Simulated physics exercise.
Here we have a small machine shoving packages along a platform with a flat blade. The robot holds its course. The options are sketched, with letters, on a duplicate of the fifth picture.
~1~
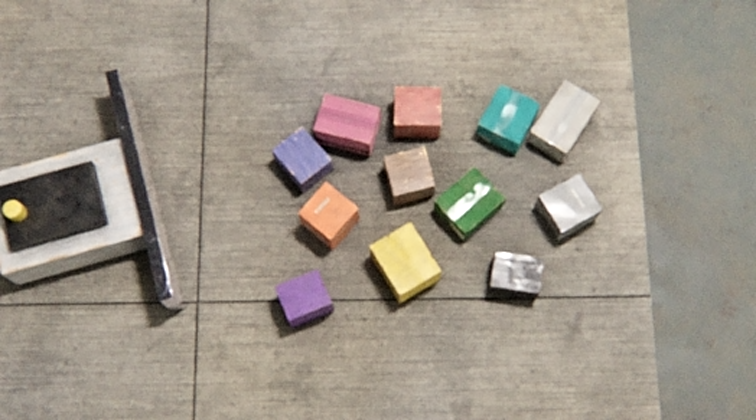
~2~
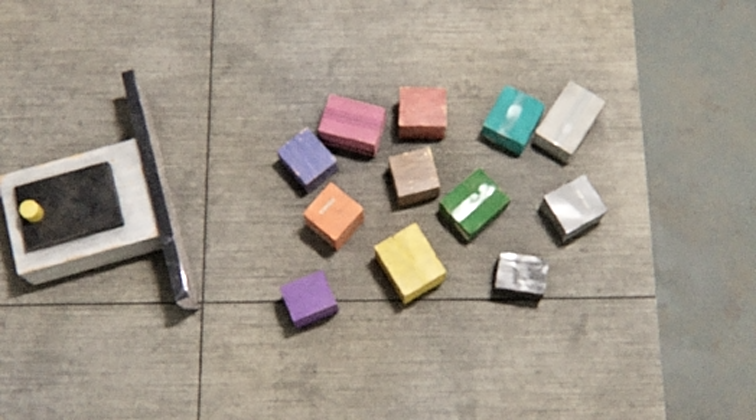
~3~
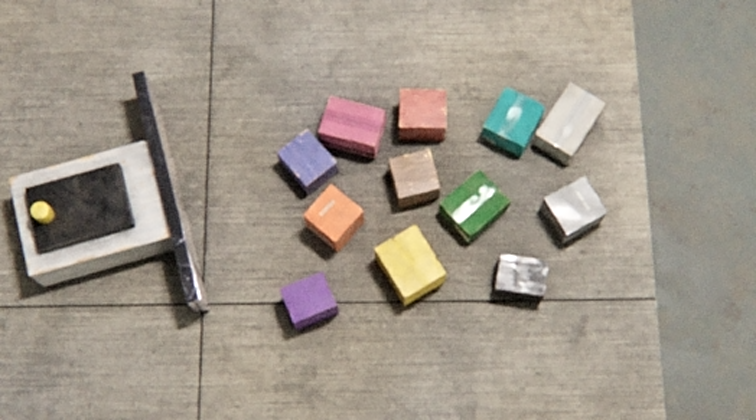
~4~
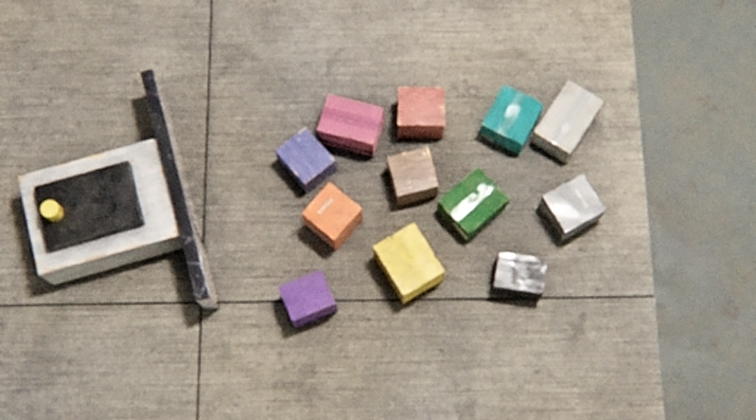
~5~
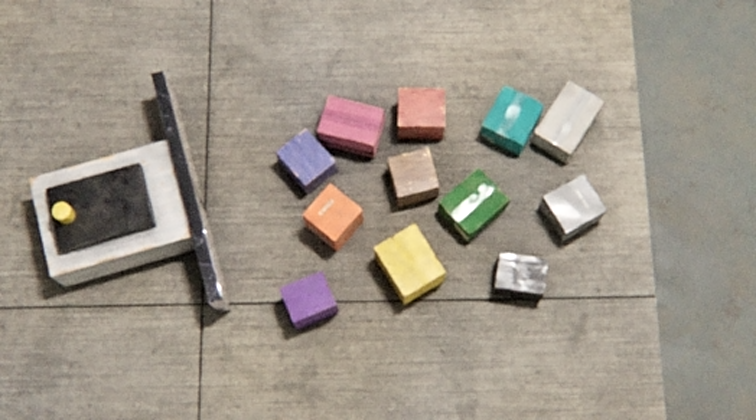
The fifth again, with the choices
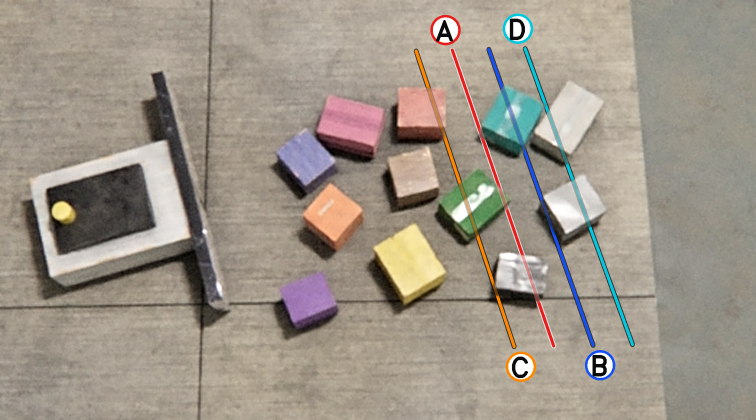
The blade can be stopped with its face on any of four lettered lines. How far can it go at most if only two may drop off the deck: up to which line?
No farther than B.
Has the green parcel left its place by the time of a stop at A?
Yes.
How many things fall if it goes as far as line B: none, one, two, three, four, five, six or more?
By then, one.
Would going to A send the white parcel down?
No.
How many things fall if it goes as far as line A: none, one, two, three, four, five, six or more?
The count is none.
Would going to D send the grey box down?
Yes.
On the marked copy, A at (501, 192); B at (539, 191); C at (463, 193); D at (577, 191).
With B. Early on, robot (236, 202); purple crate (378, 300); pink box (359, 123).
Further on, robot (364, 200); grey box (576, 213); black crate (558, 291).
At the end, robot (464, 198); grey box over the edge; white parcel (641, 121); one fallen.
As for the rest, A is within the limit but short; C is within the limit but short; D drops five.
